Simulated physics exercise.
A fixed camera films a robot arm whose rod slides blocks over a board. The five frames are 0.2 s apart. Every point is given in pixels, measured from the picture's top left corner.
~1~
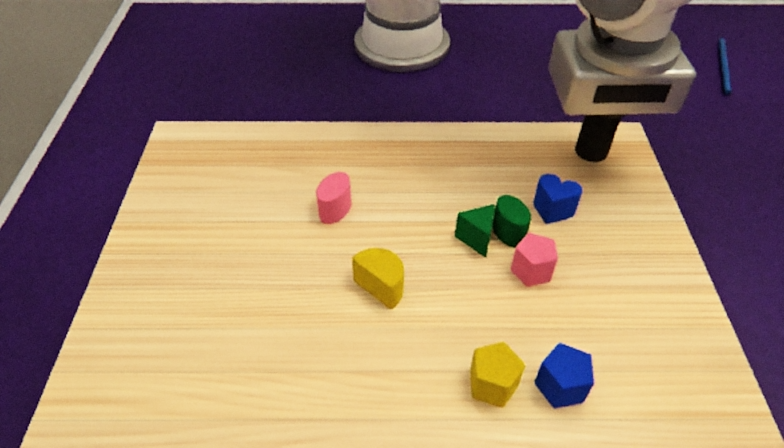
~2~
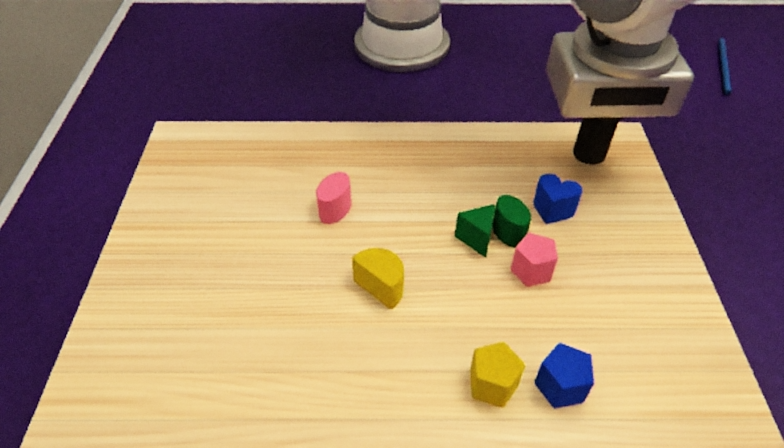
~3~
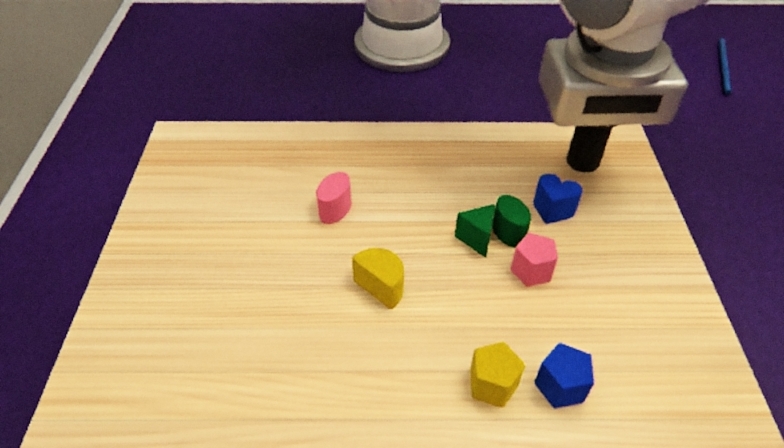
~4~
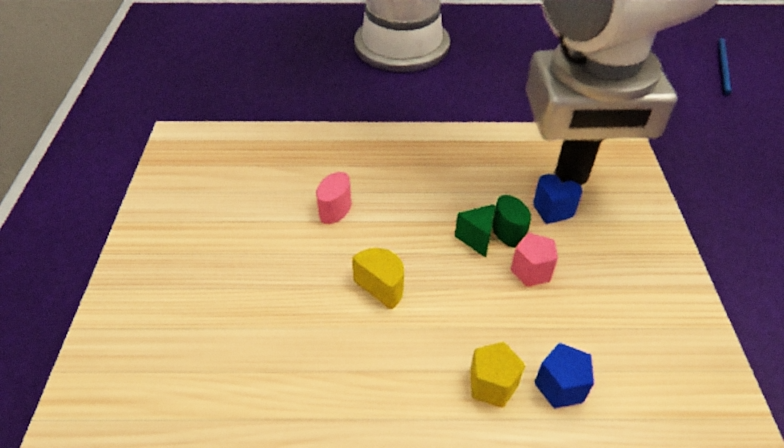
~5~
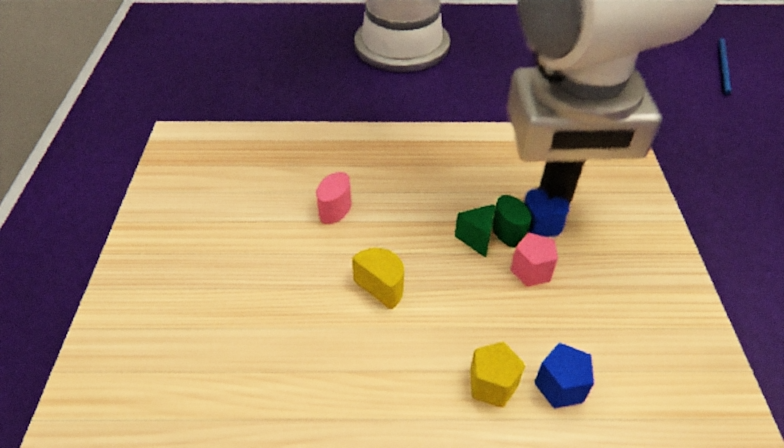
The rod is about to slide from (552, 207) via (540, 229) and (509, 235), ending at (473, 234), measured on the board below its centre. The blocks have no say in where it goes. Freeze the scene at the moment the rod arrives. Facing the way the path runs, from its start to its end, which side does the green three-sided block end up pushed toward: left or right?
Sideways shift: Right.
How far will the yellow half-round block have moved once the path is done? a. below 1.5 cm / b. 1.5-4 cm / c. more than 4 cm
a (below 1.5 cm)
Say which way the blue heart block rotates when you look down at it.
Looking down: Anticlockwise.
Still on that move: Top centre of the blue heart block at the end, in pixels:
Its top centre lands on (506, 238).
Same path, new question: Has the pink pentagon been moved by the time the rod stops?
The answer is yes.
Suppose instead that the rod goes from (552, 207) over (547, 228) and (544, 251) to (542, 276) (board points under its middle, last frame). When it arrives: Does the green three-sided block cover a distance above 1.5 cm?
No.
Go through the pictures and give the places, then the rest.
In the first picture, rod's lower end at (591, 152); yellow half-round block at (381, 263); green three-sided block at (481, 216); green oval at (514, 209); pink pentagon at (538, 248); blue heart block at (560, 187).
In the second picture, rod at (589, 154); blocks still.
In the third picture, rod at (583, 162); blocks still.
In the fourth picture, rod at (572, 175); blocks still.
In the fifth picture, rod at (555, 194); yellow half-round block at (381, 263); green three-sided block at (481, 216); green oval at (514, 209); pink pentagon at (538, 248); blue heart block at (546, 203).
The first path, step by step. One third of the way, rod at (544, 216); green three-sided block at (468, 218); green oval at (496, 218), turned 45° clockwise; pink pentagon at (535, 254), turned 25° anticlockwise; blue heart block at (532, 226).
Two thirds of the way, rod at (511, 223); green three-sided block at (443, 217), turned 30° clockwise; green oval at (469, 228), turned 75° clockwise; pink pentagon at (533, 263), turned 45° anticlockwise; blue heart block at (511, 237), turned 20° anticlockwise.
At the end, rod at (475, 222); yellow half-round block still; green three-sided block at (435, 216), turned 40° clockwise; green oval at (452, 235), turned 60° clockwise; pink pentagon at (534, 264), turned 50° anticlockwise; blue heart block at (506, 238), turned 35° anticlockwise.
